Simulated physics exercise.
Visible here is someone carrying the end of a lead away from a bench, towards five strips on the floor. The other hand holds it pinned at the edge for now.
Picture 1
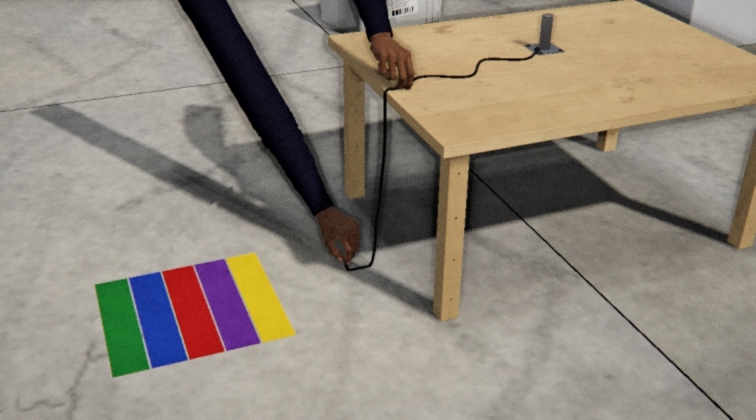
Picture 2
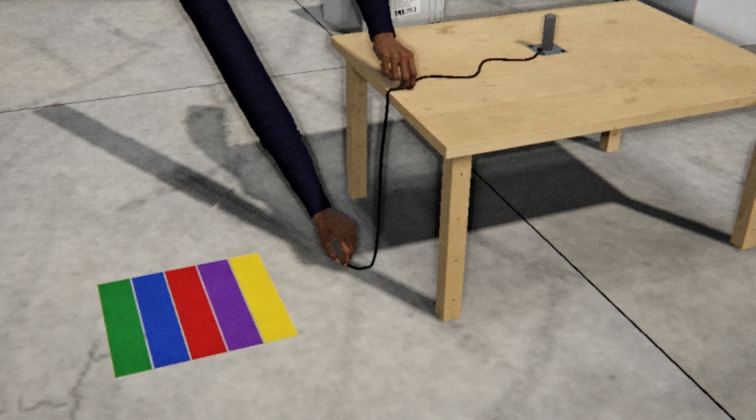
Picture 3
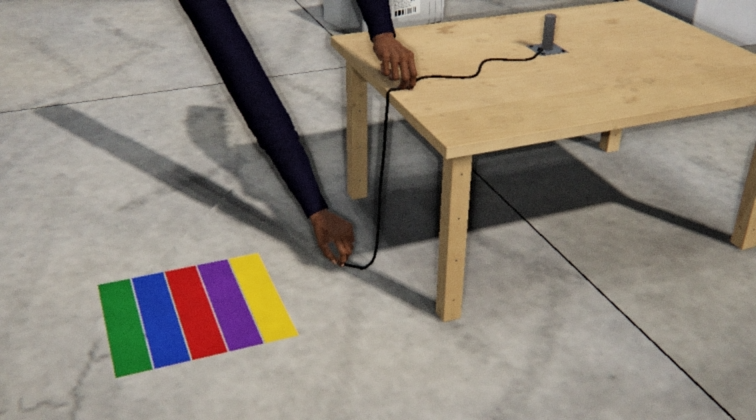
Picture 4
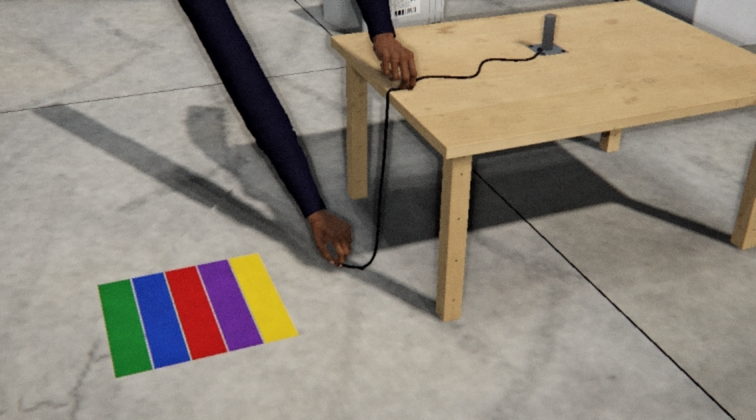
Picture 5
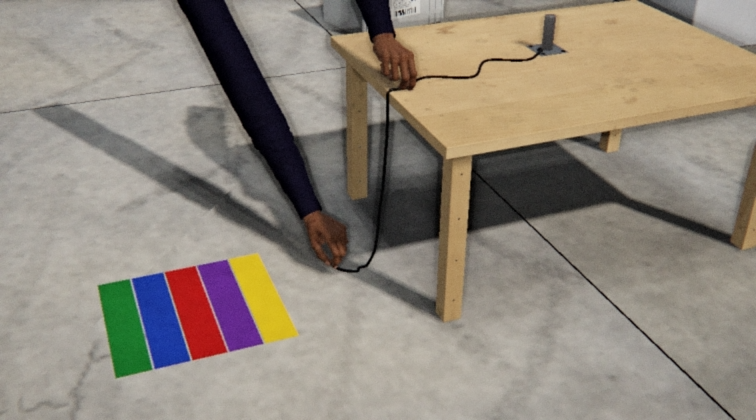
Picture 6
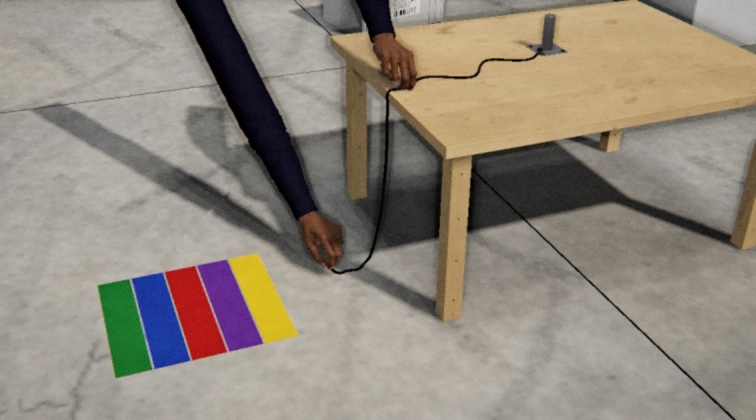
On a pale, cracked concrete floor seen from above at an angle, a light wooden table stands at the right. A black cord runs from a small grey upright piece on the tabletop, under one hand at the edge, and down to another dark-sleeved hand near green, blue, red, purple and yellow strips. The lower hand draws the cord's end slightly left, while the upper hand stays nearly still.
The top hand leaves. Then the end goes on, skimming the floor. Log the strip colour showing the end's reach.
Reach: Red strip.
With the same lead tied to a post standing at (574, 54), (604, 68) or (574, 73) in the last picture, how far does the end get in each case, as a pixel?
Near (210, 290); near (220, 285); near (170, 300).
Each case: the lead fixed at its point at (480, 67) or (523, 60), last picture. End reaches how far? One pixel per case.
Roughly (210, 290) and (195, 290).
Early on, end near (259, 279); over yellow.
Midway, end near (216, 288); over purple.
At the end of the slack, end near (190, 293); over red. The end stops over the red strip.
